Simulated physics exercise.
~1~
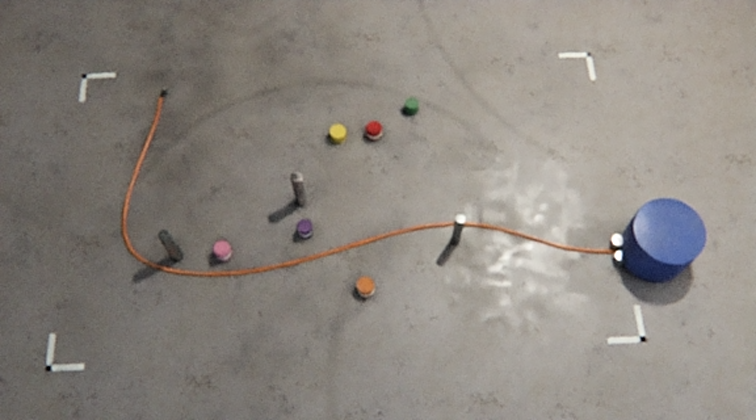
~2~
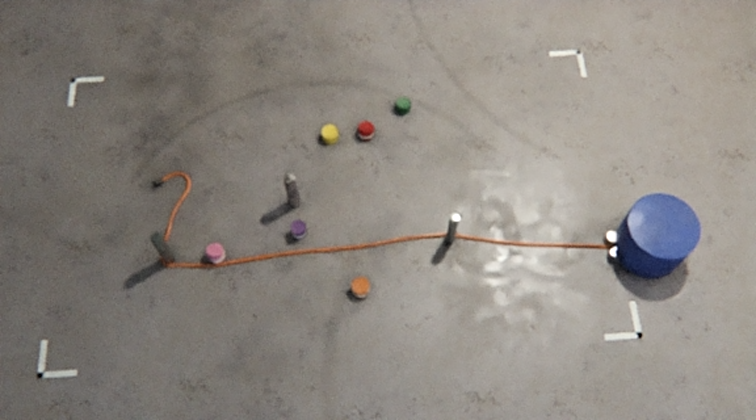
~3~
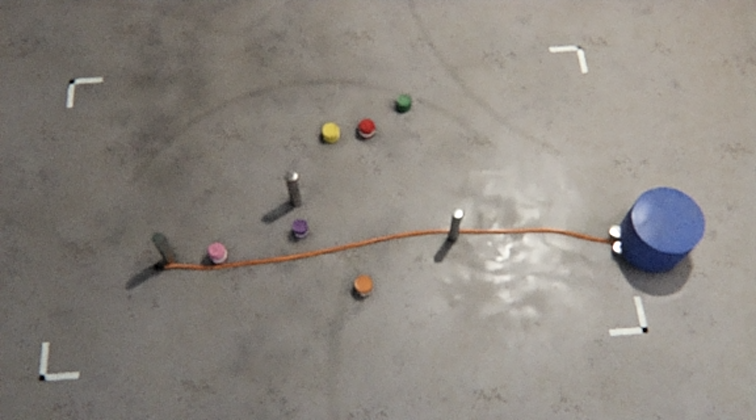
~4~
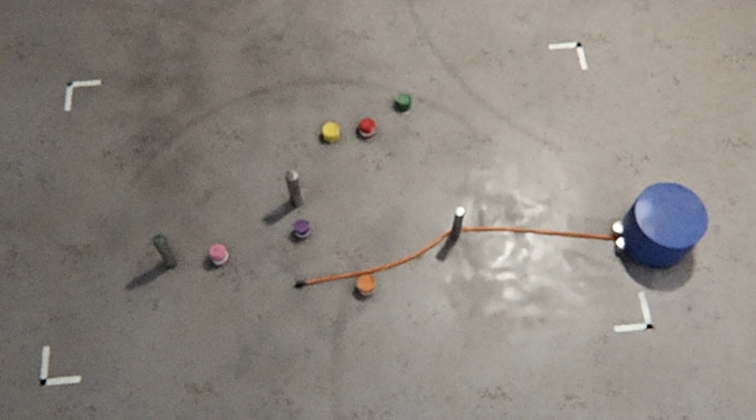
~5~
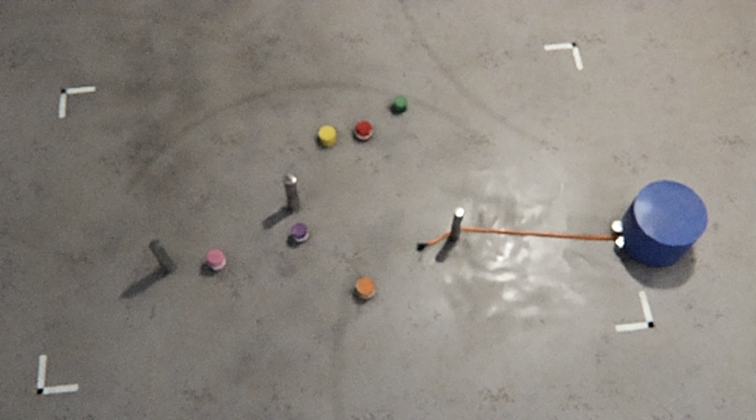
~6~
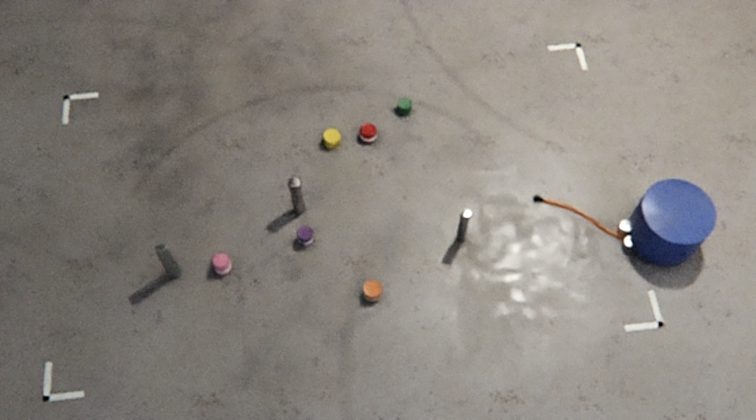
Orange cord retracting rightward past steel posts and small coloured tubs toward a blue drum, ending with a short length still out.
